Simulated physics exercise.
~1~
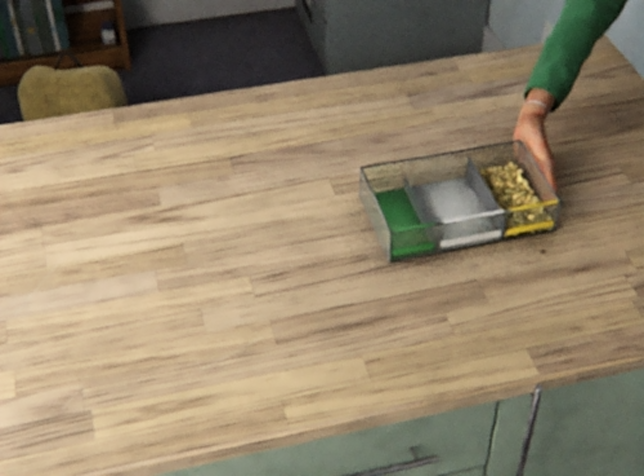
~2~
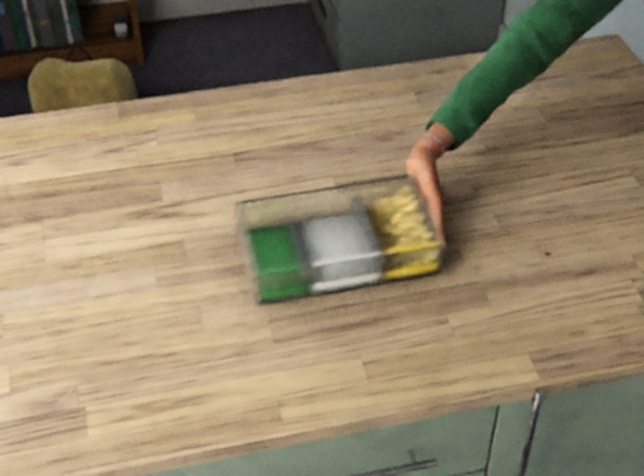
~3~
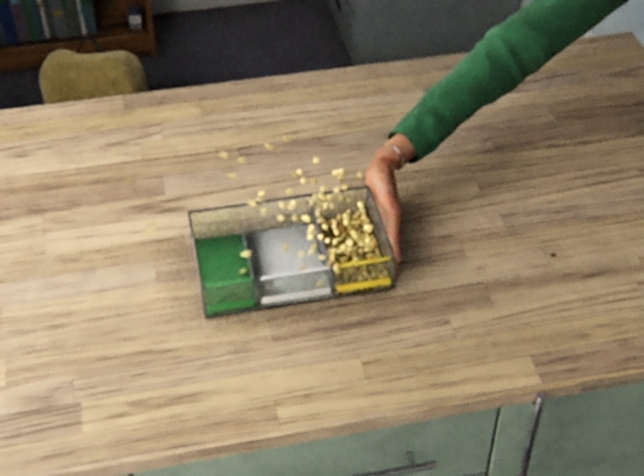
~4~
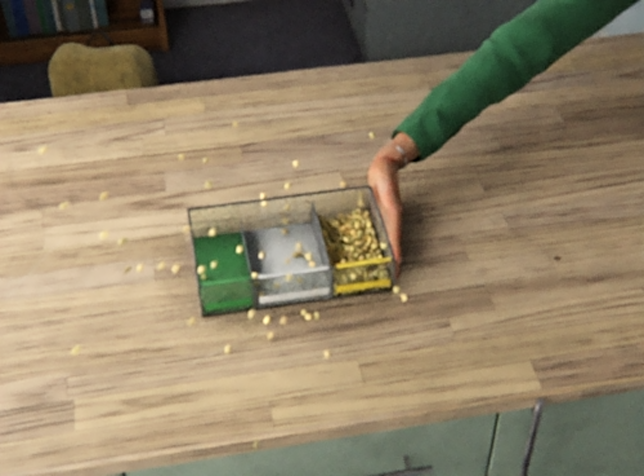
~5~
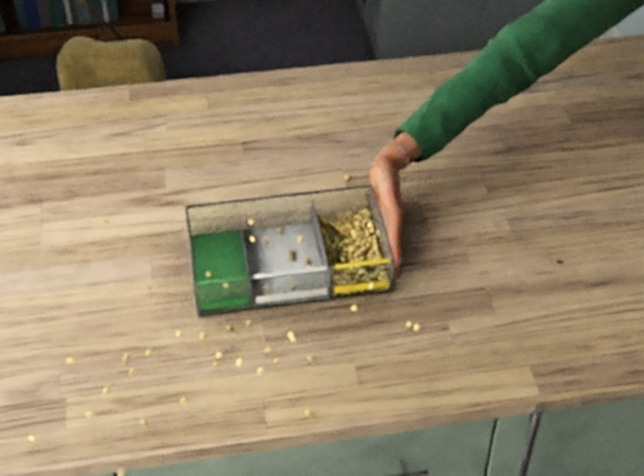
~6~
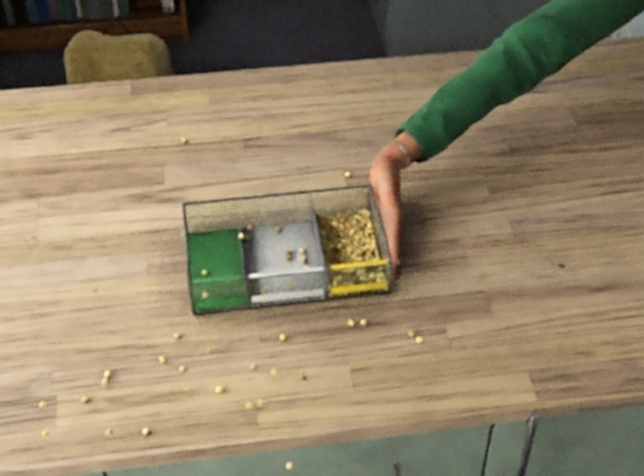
The footage shows a green-sleeved arm sliding a clear three-compartment tray leftward across a wooden worktop before stopping abruptly; yellow beans fly from the right compartment, some landing in the other sections and scattering over the surface, while most remain in the yellow-marked section.
